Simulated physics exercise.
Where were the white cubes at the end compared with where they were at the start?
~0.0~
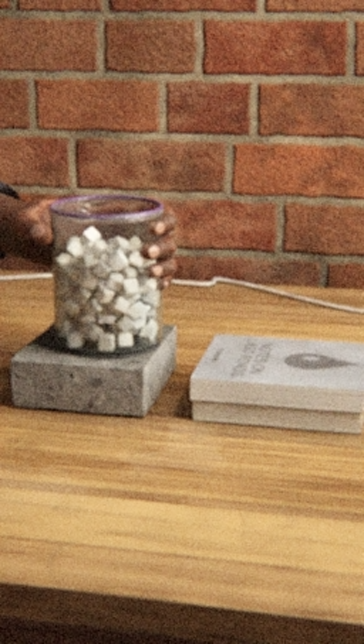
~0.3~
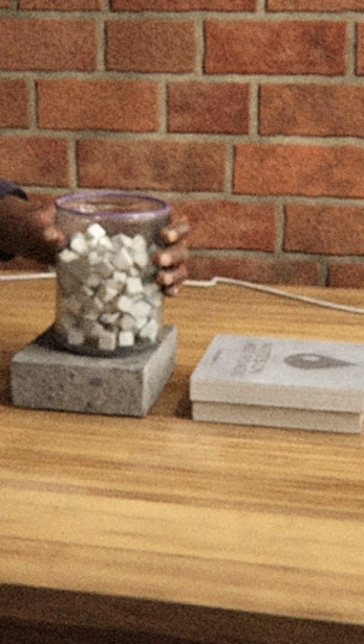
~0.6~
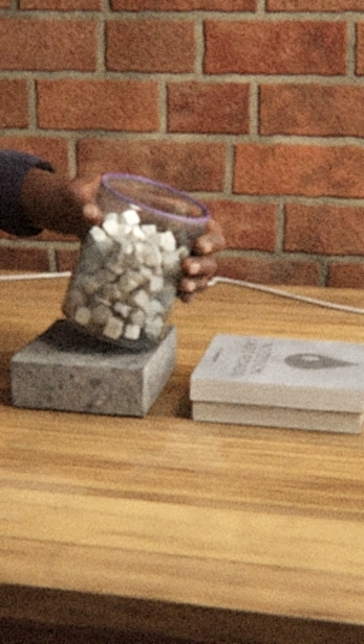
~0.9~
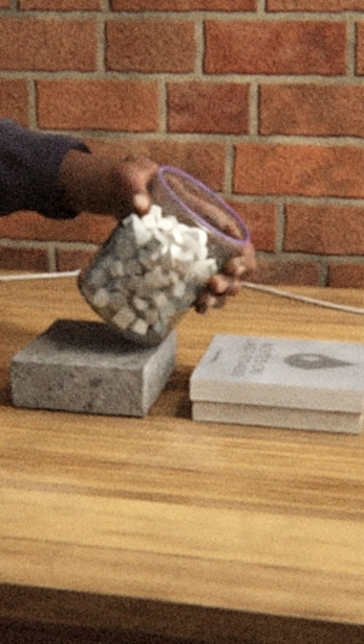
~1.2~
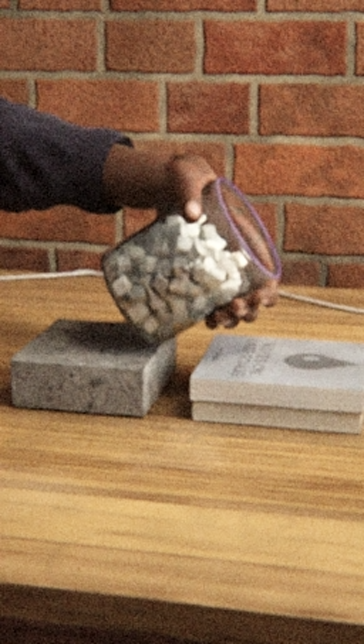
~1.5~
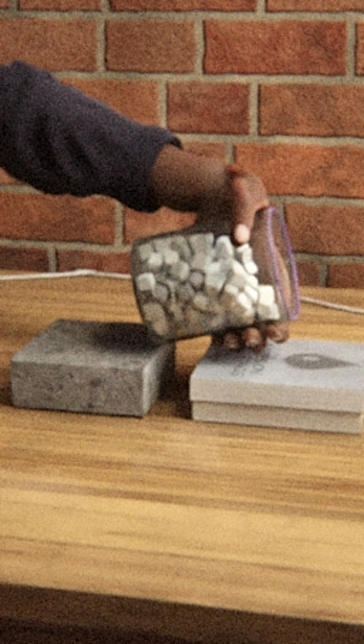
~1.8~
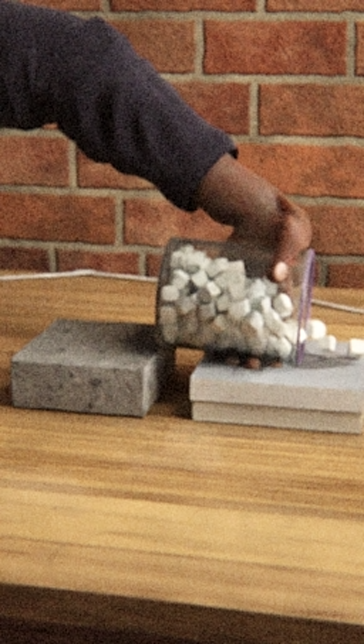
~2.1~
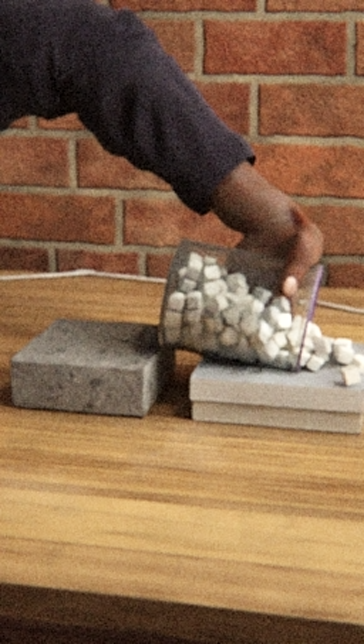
At the start they were all inside the upright container on the gray block, but by the end they were farther right and a little lower, mostly inside the tipped container with a few spilled onto the books.
